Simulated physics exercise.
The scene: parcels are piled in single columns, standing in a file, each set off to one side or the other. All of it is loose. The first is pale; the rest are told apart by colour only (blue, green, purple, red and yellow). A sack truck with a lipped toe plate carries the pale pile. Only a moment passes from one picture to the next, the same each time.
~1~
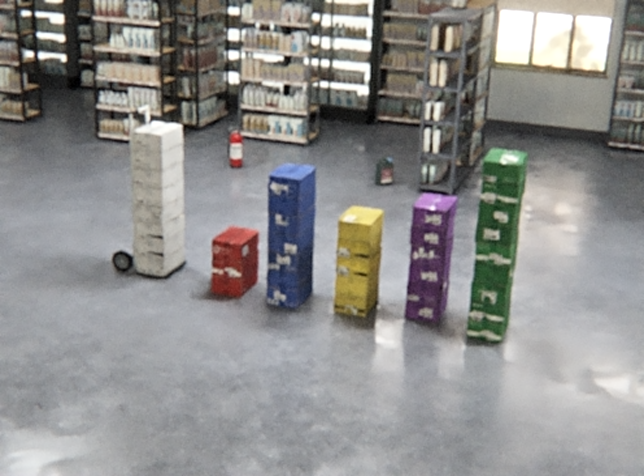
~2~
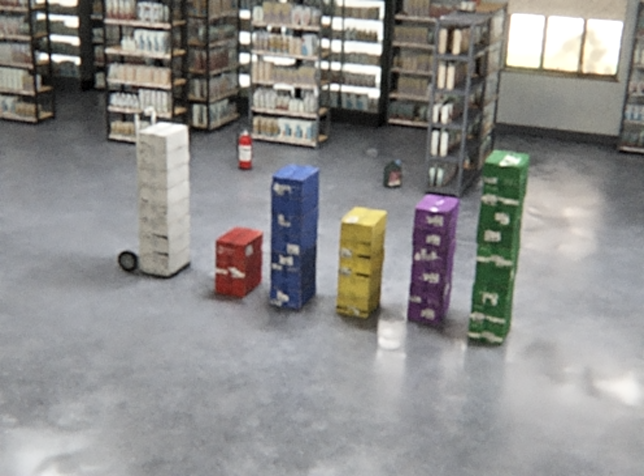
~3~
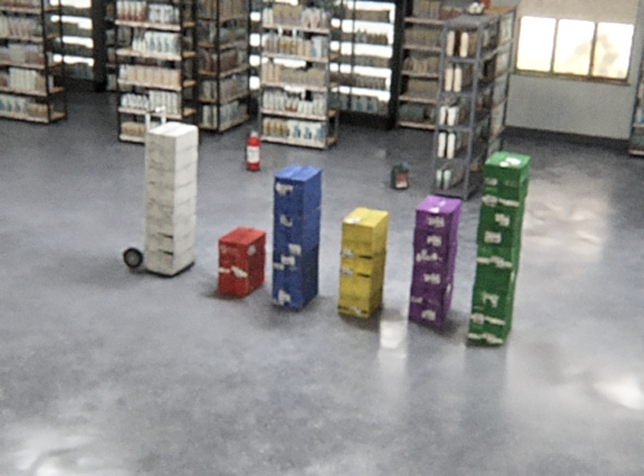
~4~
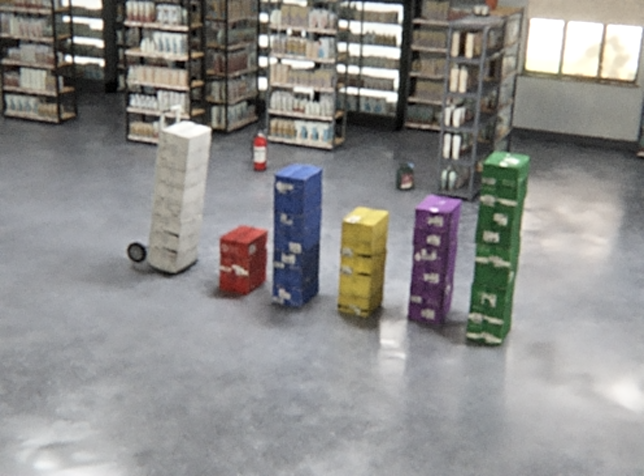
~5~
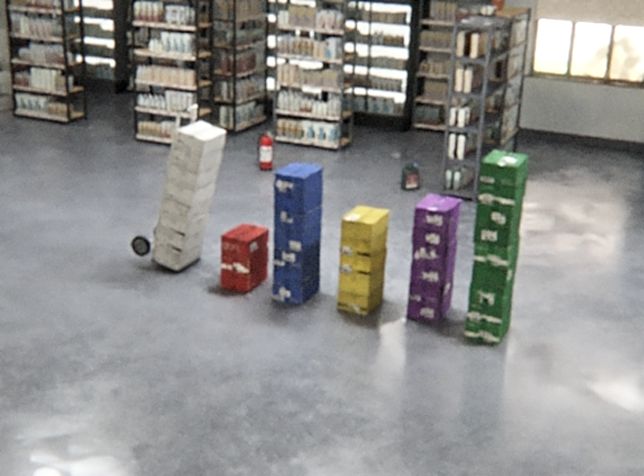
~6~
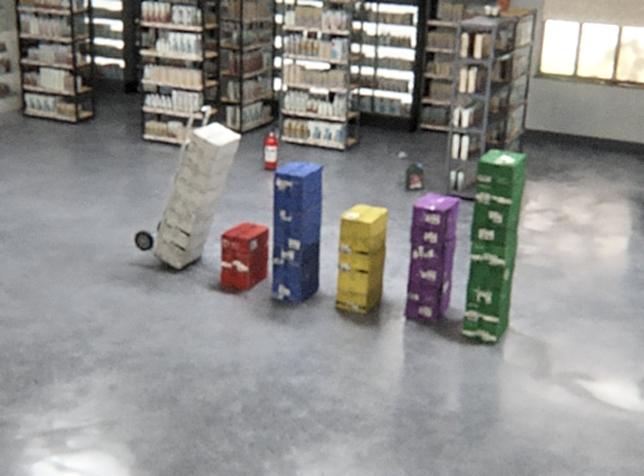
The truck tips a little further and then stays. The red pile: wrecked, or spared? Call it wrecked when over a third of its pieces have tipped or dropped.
That pile is left standing.
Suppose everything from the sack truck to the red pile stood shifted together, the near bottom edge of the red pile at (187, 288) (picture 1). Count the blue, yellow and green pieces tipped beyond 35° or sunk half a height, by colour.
The counts are blue 0, yellow 0, green 0.
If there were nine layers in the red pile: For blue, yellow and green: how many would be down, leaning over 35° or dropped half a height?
By colour: Blue 7, yellow 5, green 9.
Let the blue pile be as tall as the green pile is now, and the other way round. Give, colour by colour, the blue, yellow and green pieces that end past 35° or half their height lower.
Pile by pile, blue 0, yellow 0, green 0.
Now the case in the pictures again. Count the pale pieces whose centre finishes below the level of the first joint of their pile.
1 of them.
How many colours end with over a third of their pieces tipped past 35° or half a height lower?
The toll is 0.
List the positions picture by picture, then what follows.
In the first picture (we follow the side turned to the camera; the camera moves round a little), truck frame (132, 146) level; top red parcel (226, 251); top blue parcel (284, 187); no other piece has moved.
In the second picture, truck frame (138, 147) level; top red parcel (230, 251).
In the third picture, truck frame (147, 146) rocked barely; top red parcel (232, 251).
In the fourth picture, truck frame (160, 144) rocked a little, top of the pale pile leaning a little; top red parcel (234, 249); no other piece has moved.
In the fifth picture, truck frame (174, 142) rocked a little, top of the pale pile leaning a little; top red parcel (234, 247); no other piece has moved.
In the sixth picture, truck frame (185, 142) rocked clearly, top of the pale pile leaning clearly; top red parcel (234, 245); top green parcel (495, 174); no other piece has moved.
Soon, 0 of the pale pile down; none of the 3 red parcels down (0 of 30 in all colours); top red parcel unmoved.
A while on, 8 of the pale pile down; none of the 3 red parcels down (0 of 30 in all colours); top red parcel unmoved.
Towards the end, 8 of the pale pile down; none of the 3 red parcels down (0 of 30 in all colours); top red parcel displaced a little; top blue parcel displaced a little.
Then, 8 of the pale pile down; none of the 3 red parcels down (0 of 30 in all colours); top red parcel displaced half its height; top blue parcel tipped barely.
Finally, 8 of the pale pile down; none of the 3 red parcels down (0 of 30 in all colours); top red parcel displaced half its height; top blue parcel tipped barely. Seen by the last camera, middles, top red parcel near (252, 241), top blue parcel near (307, 179).
